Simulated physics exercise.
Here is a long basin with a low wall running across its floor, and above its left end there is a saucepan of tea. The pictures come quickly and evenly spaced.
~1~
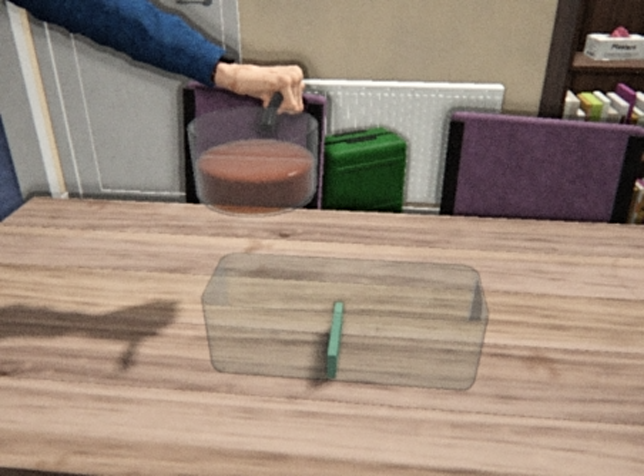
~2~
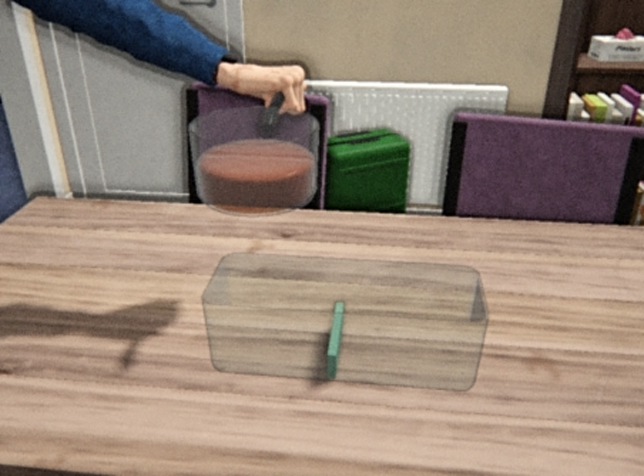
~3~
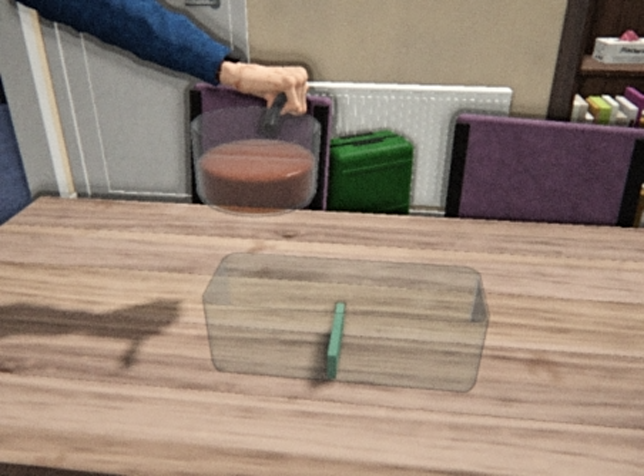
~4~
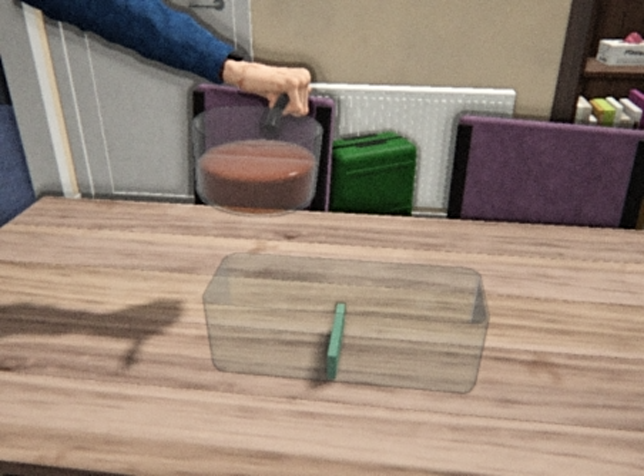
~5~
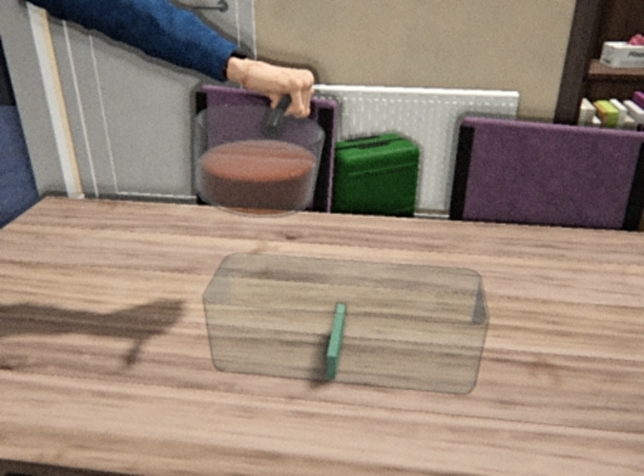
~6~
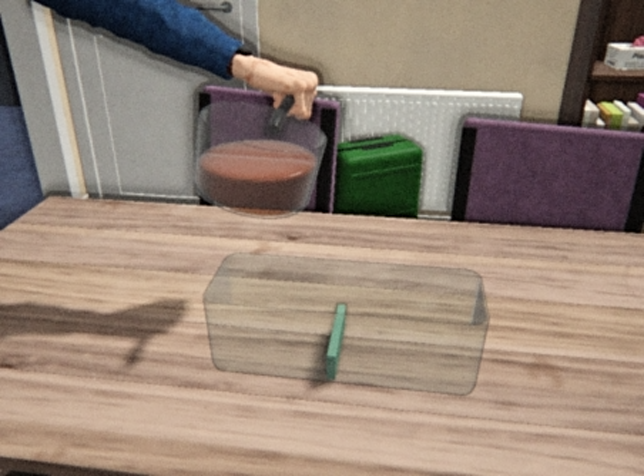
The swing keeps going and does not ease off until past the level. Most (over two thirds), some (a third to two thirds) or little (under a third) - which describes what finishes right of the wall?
Most.
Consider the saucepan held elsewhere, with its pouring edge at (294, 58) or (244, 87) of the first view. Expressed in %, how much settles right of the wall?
In order: Close to 75 and 10 percent.
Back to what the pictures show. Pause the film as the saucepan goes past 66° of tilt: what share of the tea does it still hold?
75 %.
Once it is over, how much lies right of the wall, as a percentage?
I'd say close to 80 per cent.
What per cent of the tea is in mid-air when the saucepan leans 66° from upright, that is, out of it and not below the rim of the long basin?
About 25 %.
A moment on, the tilt is 66° and 75 per cent is still to pour, 0 is left of the wall and 2 right of it.
Next, the tilt is 100° and 18 per cent is still to pour, 3 is left of the wall and 62 right of it.
Then the tilt is 109° and 0 per cent is still to pour, 12 is left of the wall and 85 right of it.
Later the tilt is 109° and 0 per cent is still to pour, 17 is left of the wall and 82 right of it.
In the end 17 per cent lies left of the wall, 82 right of it and 1 outside.
